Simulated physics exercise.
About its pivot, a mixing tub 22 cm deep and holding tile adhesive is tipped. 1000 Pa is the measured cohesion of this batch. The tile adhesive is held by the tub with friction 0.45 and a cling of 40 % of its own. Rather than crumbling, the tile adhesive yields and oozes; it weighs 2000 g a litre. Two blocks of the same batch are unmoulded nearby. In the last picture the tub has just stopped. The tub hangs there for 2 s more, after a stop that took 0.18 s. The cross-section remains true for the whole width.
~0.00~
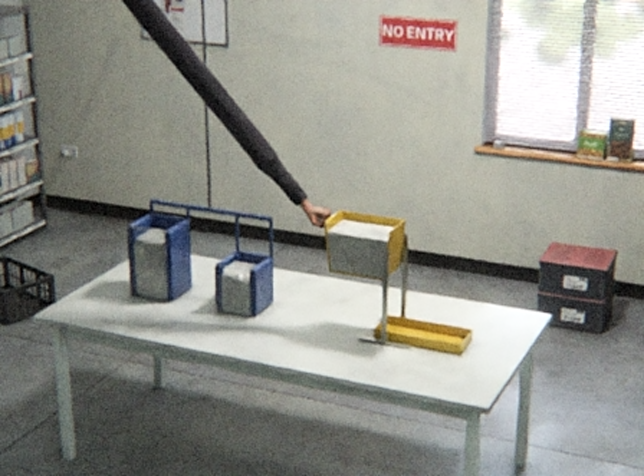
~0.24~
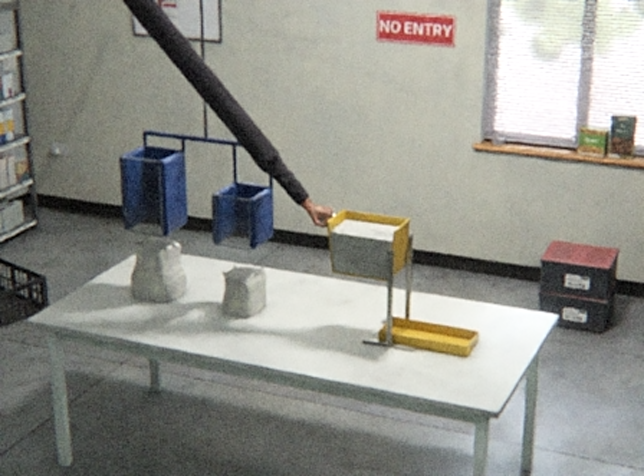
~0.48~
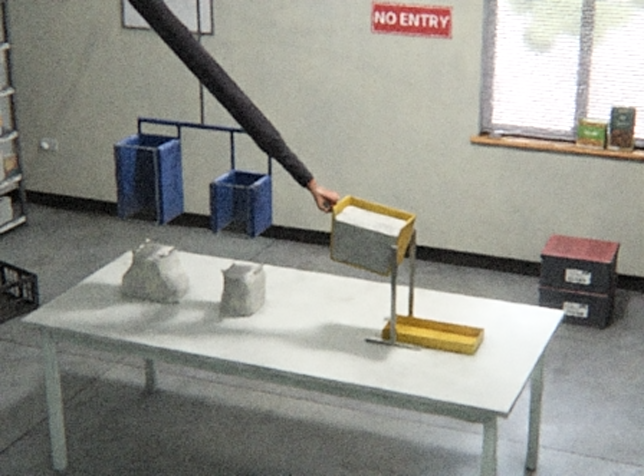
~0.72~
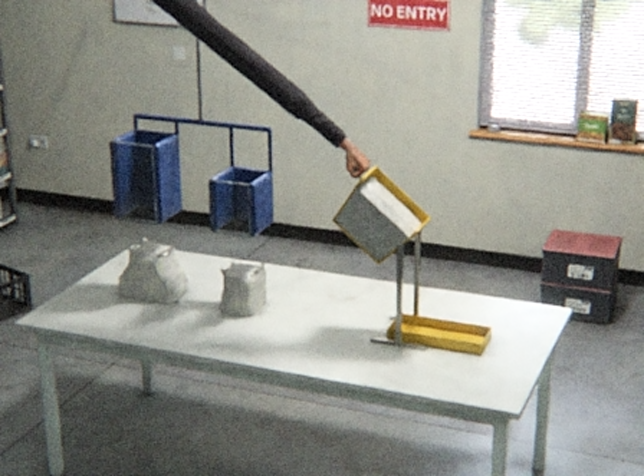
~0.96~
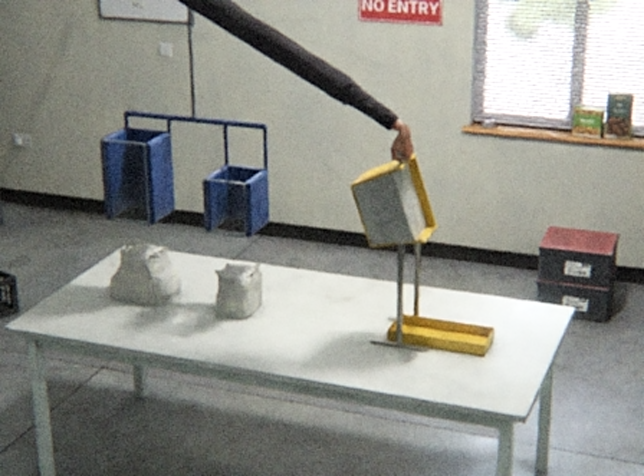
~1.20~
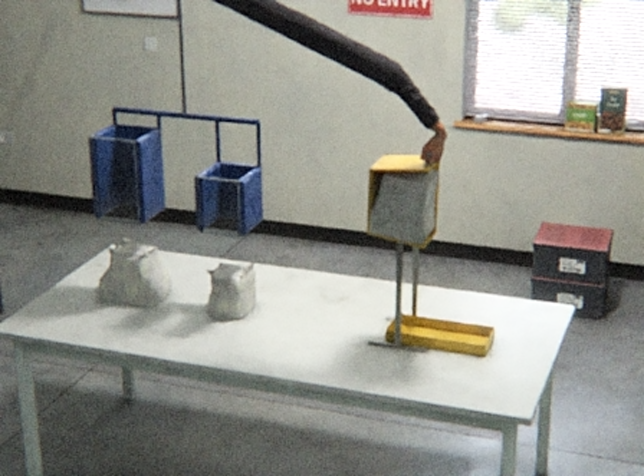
Blue open-bottomed moulds joined by a bar lift off two grey blocks on a white table, and the taller block slumps lower and wider; then a hand on the right turns a yellow-edged tub of grey material onto its side.
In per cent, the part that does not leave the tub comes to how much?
The part that stays comes to roughly 42 %.
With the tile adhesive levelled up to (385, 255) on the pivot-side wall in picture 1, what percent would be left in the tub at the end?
Then about 45 %.
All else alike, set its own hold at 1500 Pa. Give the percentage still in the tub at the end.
I'd guess around 40 in a hundred.
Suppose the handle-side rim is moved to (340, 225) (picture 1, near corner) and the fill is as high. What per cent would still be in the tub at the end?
100 %.
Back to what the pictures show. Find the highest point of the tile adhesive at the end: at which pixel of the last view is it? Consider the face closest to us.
The highest point is near (388, 210) in the last picture.
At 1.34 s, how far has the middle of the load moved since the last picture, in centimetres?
Something like 6 cm, give or take.
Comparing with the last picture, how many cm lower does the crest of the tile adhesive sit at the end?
13 cm.
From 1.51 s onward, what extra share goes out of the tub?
My estimate is near 7 in a hundred.
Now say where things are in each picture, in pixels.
Handle-side rim at (326, 223), tilt 0 degrees; crest of the tile adhesive at (331, 232); block heights 30 cm, 19 cm (left to right), in the first picture.
Handle-side rim at (329, 223), tilt 0 degrees; crest of the tile adhesive at (334, 232); block heights 26 cm, 19 cm (left to right), in the second picture.
Handle-side rim at (334, 209), tilt 9 degrees; crest of the tile adhesive at (338, 219); block heights 22 cm, 19 cm (left to right), in the third picture.
Handle-side rim at (362, 180), tilt 39 degrees; crest of the tile adhesive at (360, 190); block heights 22 cm, 19 cm (left to right), in the fourth picture.
Handle-side rim at (402, 169), tilt 71 degrees; crest of the tile adhesive at (392, 175); block heights 22 cm, 19 cm (left to right), in the fifth picture.
Handle-side rim at (428, 172), tilt 91 degrees; crest of the tile adhesive at (387, 177); block heights 22 cm, 19 cm (left to right), in the sixth picture.
After 1.34 s, the tub is at 91 degrees and holds 79 %.
After 1.51 s, the tub is at 91 degrees and holds 49 %.
After 1.68 s, the tub is at 91 degrees and holds 42 %.
After 1.85 s, the tub is at 91 degrees and holds 42 %.
After 3.20 s, the tub is at 91 degrees and holds 42 %.
